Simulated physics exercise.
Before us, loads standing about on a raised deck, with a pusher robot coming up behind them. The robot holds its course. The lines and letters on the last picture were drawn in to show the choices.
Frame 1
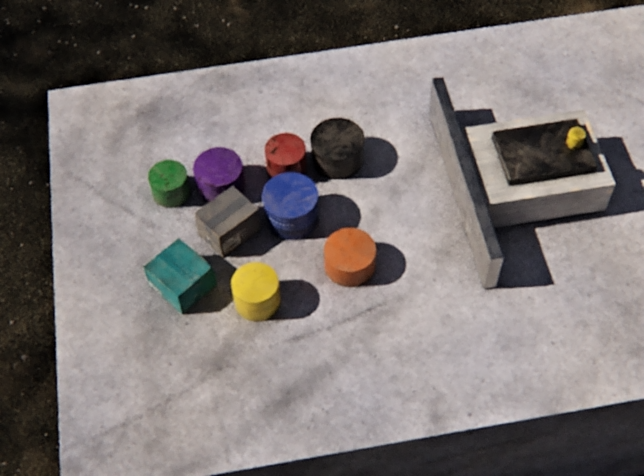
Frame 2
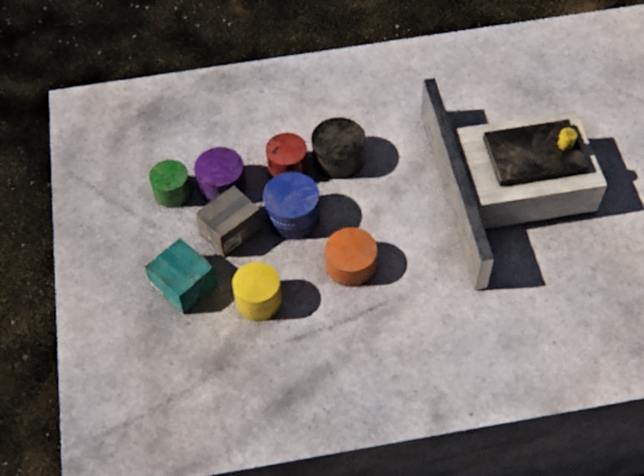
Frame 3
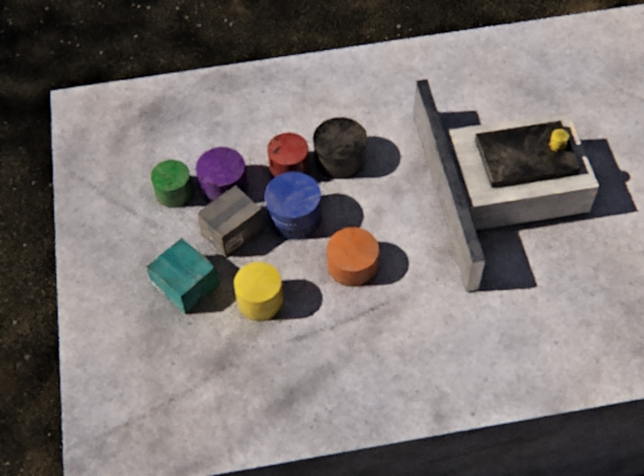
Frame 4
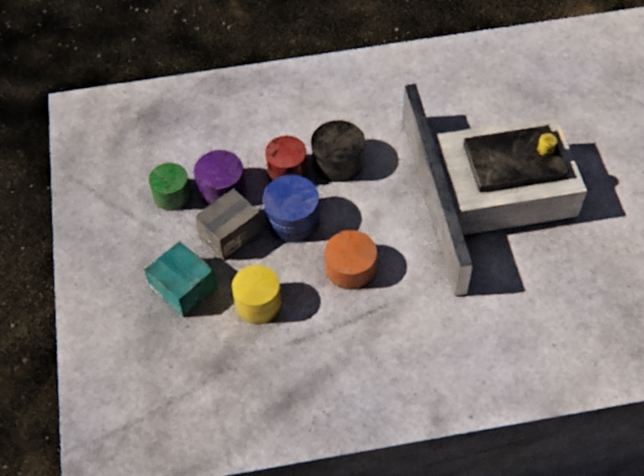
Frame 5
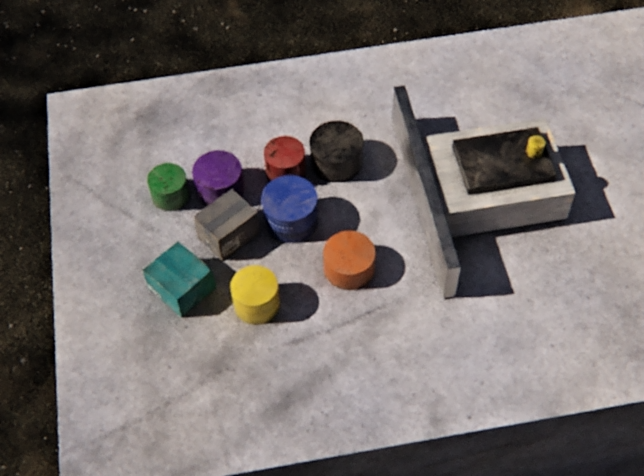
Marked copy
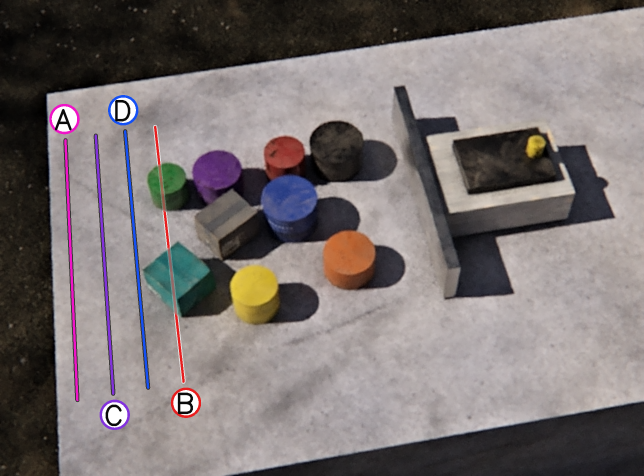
A pusher robot with a wide blade moves slowly left toward colorful loads standing still.
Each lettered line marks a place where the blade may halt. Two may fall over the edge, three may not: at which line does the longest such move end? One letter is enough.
Up to line D.
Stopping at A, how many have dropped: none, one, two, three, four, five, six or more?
In all, six or more.
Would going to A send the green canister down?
By then, yes.
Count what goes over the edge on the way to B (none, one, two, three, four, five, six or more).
In all, none.
On the copy, A at (71, 259); B at (168, 243); C at (104, 254); D at (136, 249).
On D. First, robot (394, 176); green canister (152, 192); black pail (276, 151).
Then, robot (290, 192); grey parcel (133, 240); turquoise box (144, 289).
Finally, robot (207, 205); grey parcel (50, 253); green canister (60, 212); none fallen.
By contrast, A drops eight; B is within the limit but short; C drops three.
